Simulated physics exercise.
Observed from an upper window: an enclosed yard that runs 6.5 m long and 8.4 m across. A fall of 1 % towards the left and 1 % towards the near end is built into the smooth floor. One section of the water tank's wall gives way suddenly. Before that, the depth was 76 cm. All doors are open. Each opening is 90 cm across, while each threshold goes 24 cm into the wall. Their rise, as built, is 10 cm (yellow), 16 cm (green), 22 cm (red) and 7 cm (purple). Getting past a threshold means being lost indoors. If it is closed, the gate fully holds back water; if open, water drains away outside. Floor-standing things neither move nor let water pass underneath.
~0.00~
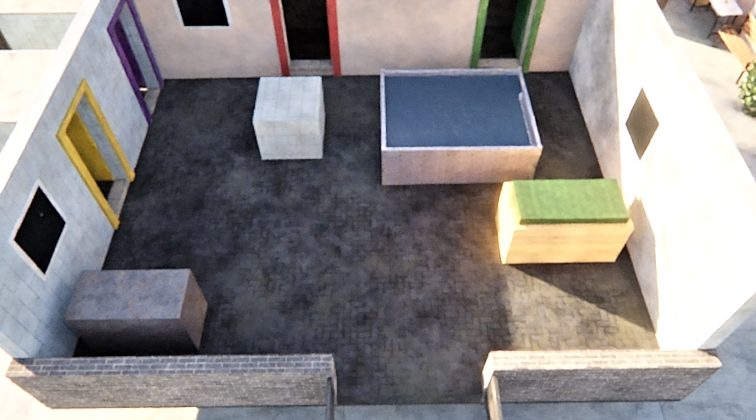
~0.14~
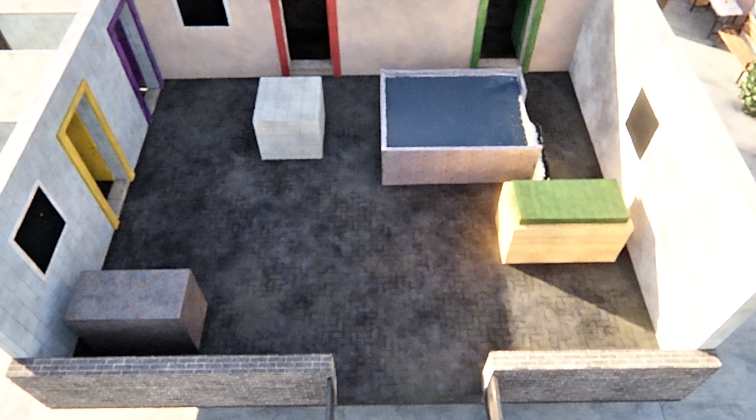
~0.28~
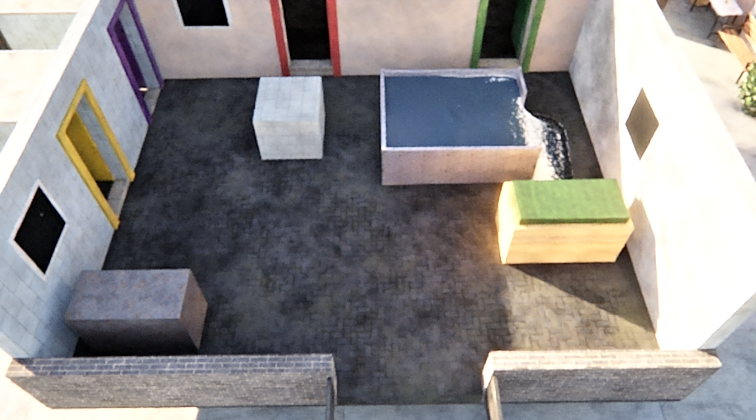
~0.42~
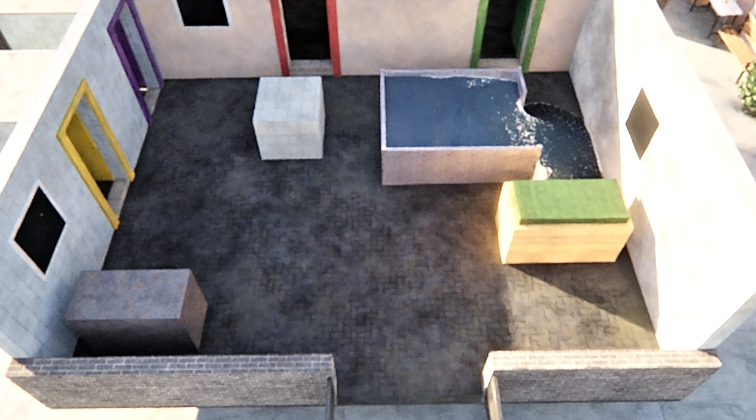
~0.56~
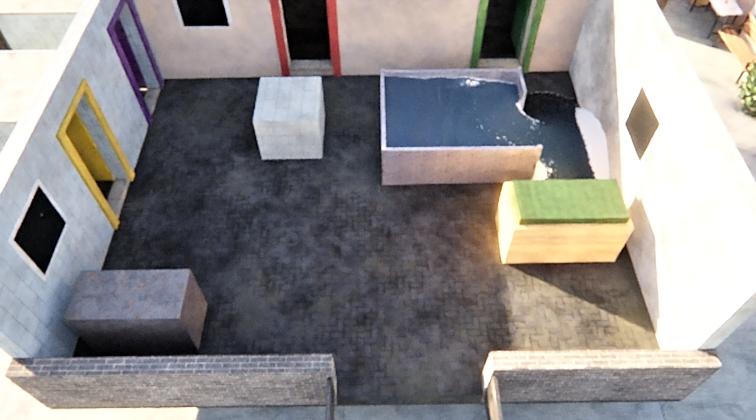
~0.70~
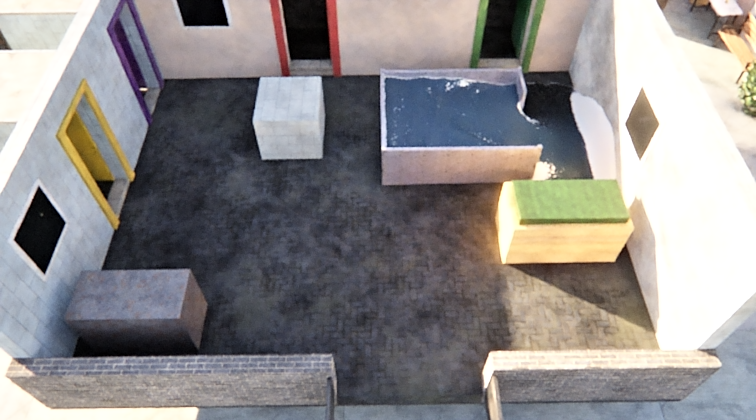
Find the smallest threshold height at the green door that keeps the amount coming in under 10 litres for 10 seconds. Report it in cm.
The smallest height is roughly 17 cm.
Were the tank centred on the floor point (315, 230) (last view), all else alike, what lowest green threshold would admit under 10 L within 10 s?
Then roughly 13.5 cm.
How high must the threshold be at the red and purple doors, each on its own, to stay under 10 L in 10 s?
About 6.0 cm at red and about 20 cm at purple.
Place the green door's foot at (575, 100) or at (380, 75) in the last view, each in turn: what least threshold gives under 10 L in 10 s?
You'd want about 23 cm there first, then about 7.0 cm.
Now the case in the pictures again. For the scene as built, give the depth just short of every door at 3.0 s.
In cm - yellow: 0, green: 19, red: 1, purple: 0.
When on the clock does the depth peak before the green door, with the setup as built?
I'd say near 2.6 seconds.
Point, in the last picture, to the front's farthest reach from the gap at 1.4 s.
At about (646, 326).
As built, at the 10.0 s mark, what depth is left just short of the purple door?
About 14.0 centimetres deep.
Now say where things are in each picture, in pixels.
In the first frame, the water tank at (456, 110) is whole and still, 76 cm deep; the green door at (506, 31) is dry.
In the second frame, the front is at a hidden place, 0.3 m from the gap at (524, 140); 0.4 m2 of floor is wet, 76 cm left at the back.
In the third frame, the gap is at (524, 142), the front 0.8 m out at (563, 140); the back of the water tank holds 76 cm.
In the fourth frame, the gap is at (523, 143), the front 1.3 m out at a hidden place; the back of the water tank holds 76 cm.
In the fifth frame, the gap is at (523, 143), the front 1.4 m out at (577, 102); the back of the water tank holds 76 cm.
In the sixth frame, water pours out at (523, 143) and has run 1.6 m, to a hidden place; about 10 cm deep outside, 74 cm at the back; the green door at (506, 31), 2.2 m from the gap, is still 0.9 m from the nearest water.
After 1.4 s water covers 10 % of the floor, deepest (56 cm) near (598, 209); it has not reached the green door.
After 3.0 s water covers 35 % of the floor, deepest (40 cm) near (587, 209); 19 cm at the green door, 6 litres in over its 16 cm threshold.
After 10.0 s water covers 95 % of the floor, deepest (16 cm) near (65, 384); 7 cm at the green door, 15 litres in over its 16 cm threshold.
At the green door as built, the water arrived by 1.6 s and peaked near 20 cm at 2.6 s.
Run again over the same 10 s with other heights there, 27 litres in over 14 cm, 6 litres over 19 cm. The limit of 10 litres is kept from about 17 cm up.
